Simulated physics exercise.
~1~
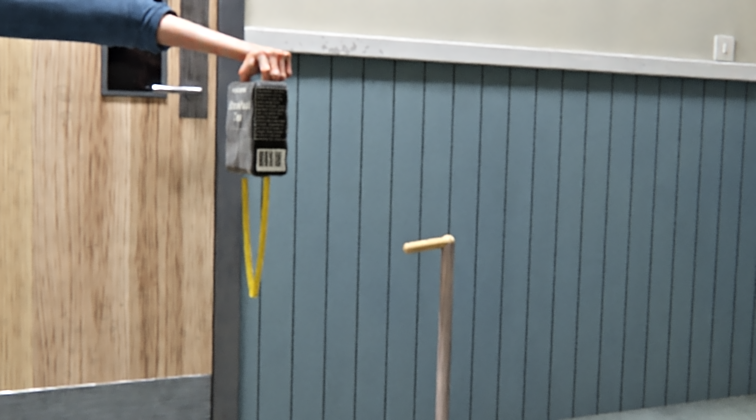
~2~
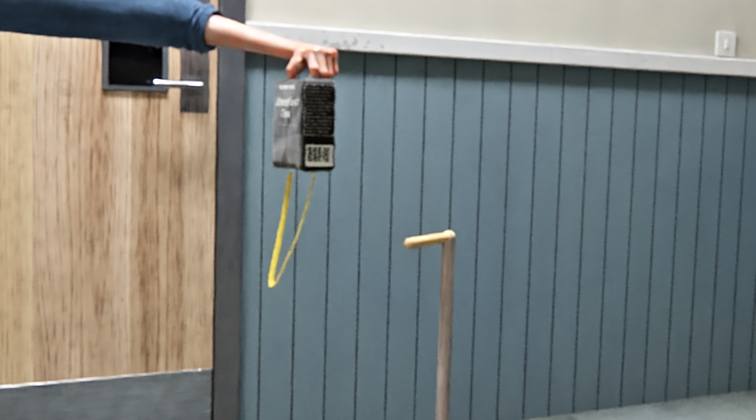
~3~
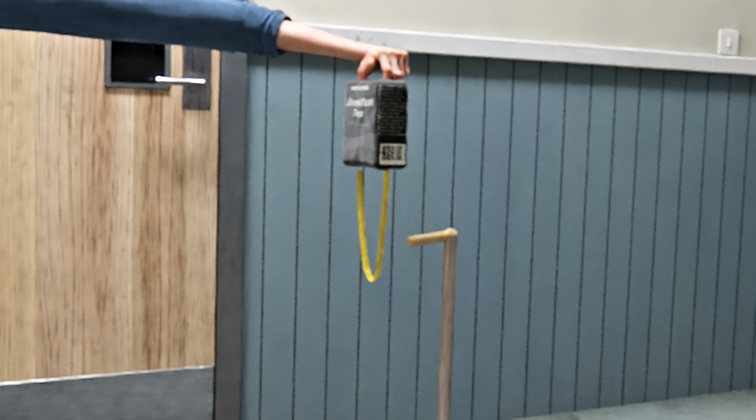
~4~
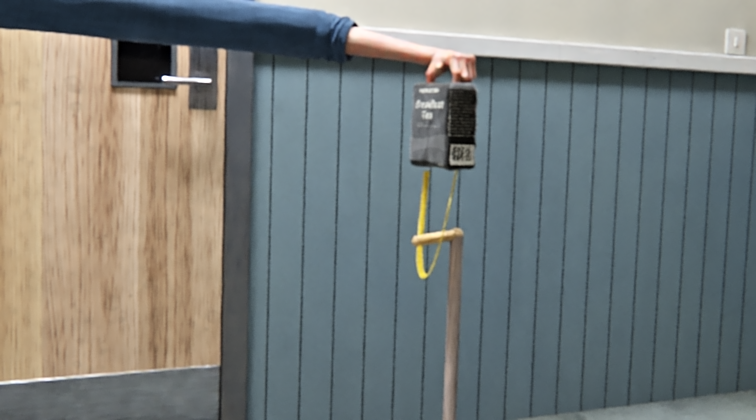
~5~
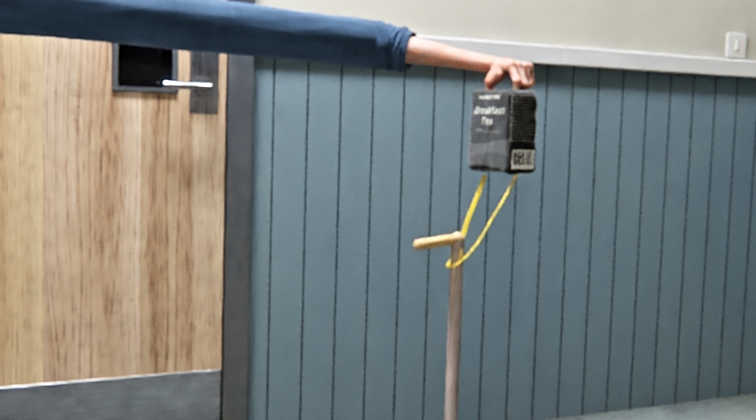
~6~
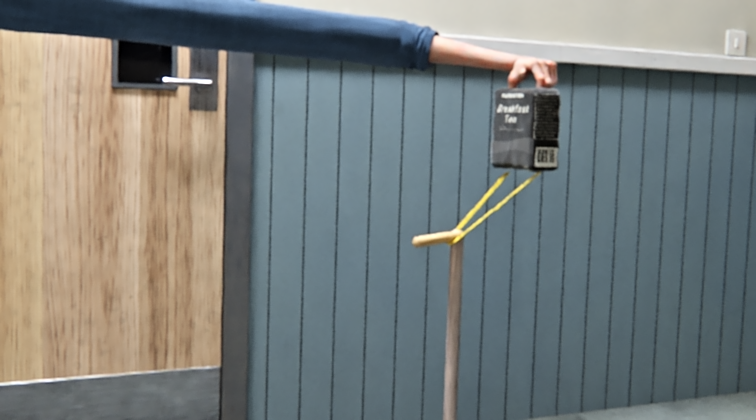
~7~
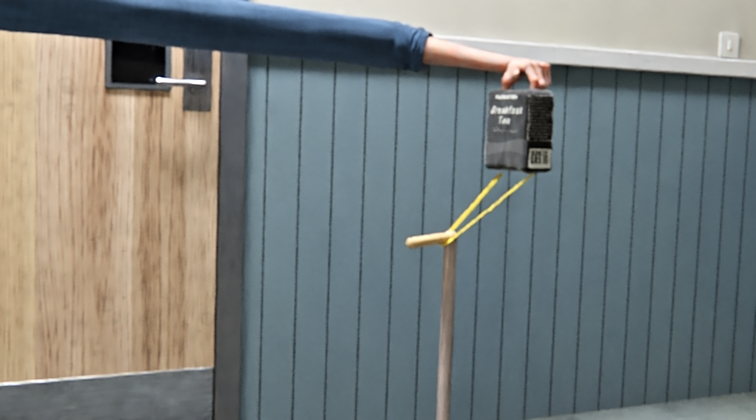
Beside a blue panelled wall, a hand carries a black bag rightward until its yellow loop snags tight on a post.
